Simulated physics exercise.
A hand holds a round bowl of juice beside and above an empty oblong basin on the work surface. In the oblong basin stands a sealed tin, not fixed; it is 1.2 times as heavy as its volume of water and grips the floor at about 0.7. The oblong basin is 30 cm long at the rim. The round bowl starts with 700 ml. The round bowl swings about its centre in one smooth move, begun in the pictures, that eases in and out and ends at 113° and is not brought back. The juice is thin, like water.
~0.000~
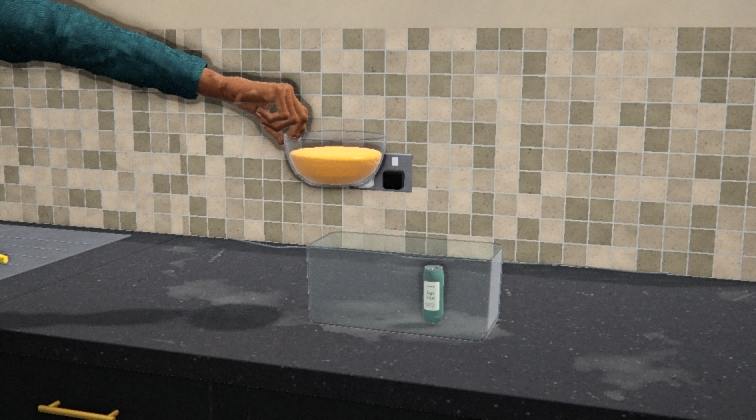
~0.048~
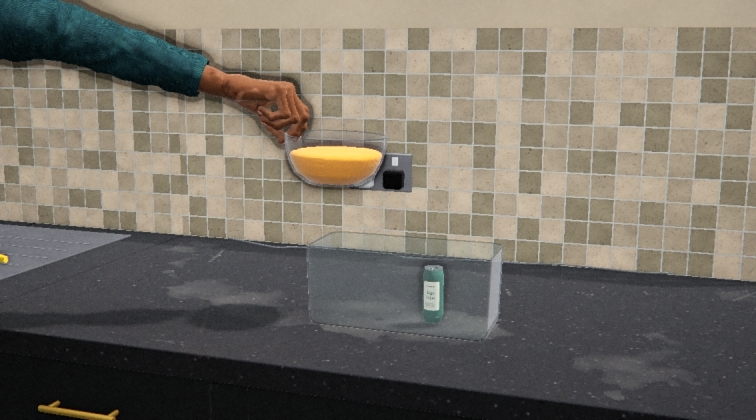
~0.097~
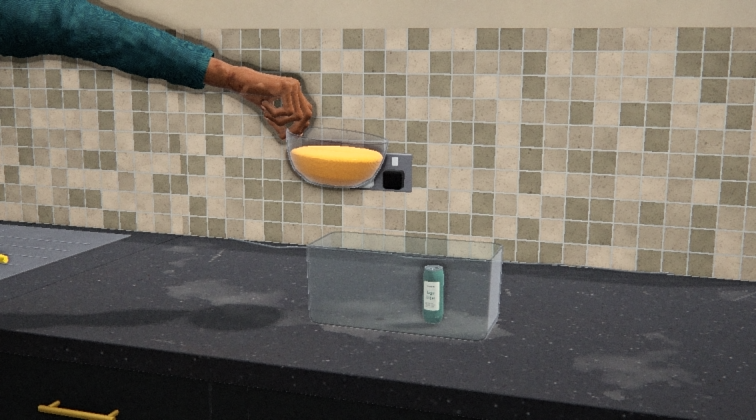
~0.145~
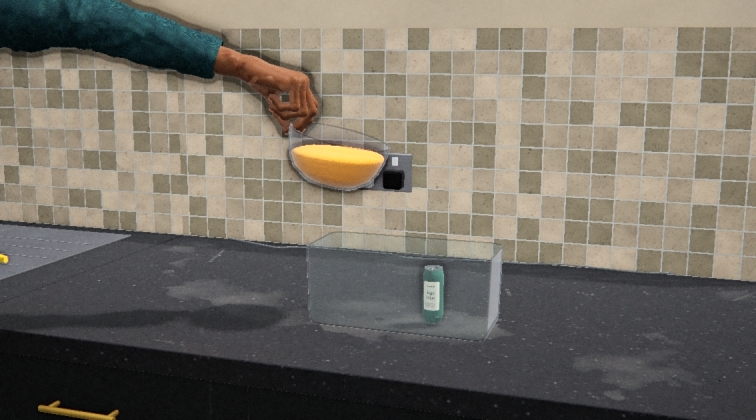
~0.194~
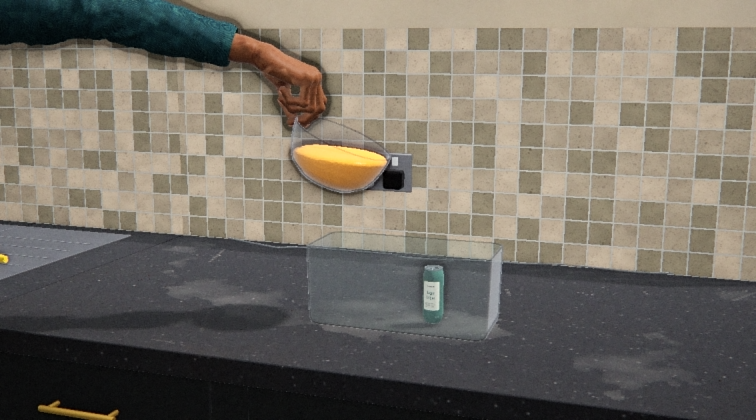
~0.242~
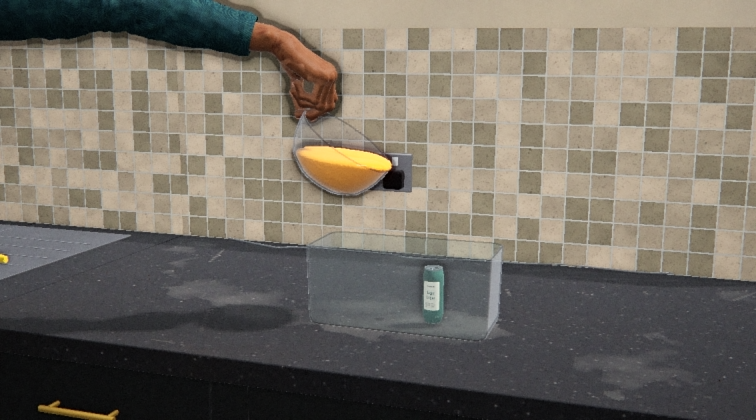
A hand held a clear round bowl of yellow-orange juice above a glass basin with a small green tin inside, then steadily tilted the bowl to the right until the juice reached its lowered rim.
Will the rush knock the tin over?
It goes over.
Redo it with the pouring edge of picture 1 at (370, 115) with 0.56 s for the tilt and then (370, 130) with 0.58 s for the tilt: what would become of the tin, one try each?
First it stays up; then it keeps standing.
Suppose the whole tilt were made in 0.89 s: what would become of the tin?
Then it stays up.
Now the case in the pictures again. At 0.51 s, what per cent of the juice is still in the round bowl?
Some 12 per cent.
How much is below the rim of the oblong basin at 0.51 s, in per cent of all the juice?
Some 52 per cent.
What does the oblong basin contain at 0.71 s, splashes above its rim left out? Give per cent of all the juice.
Near 96 in a hundred.
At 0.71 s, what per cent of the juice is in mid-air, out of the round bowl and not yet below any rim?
Some 3 per cent.
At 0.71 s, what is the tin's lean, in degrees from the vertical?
Near 0° from upright.
By 0.51 s the tilt is 102° and 11 per cent is still to pour; the tin stands where it began.
By 0.71 s the tilt is 113° and 0 per cent is still to pour; the tin stands 1 cm from where it began.
By 0.92 s the tilt is 113° and 0 per cent is still to pour; the tin leans 33°.
By 1.14 s the tilt is 113° and 0 per cent is still to pour; the tin lies on its side.
At rest the tin lies on its side.
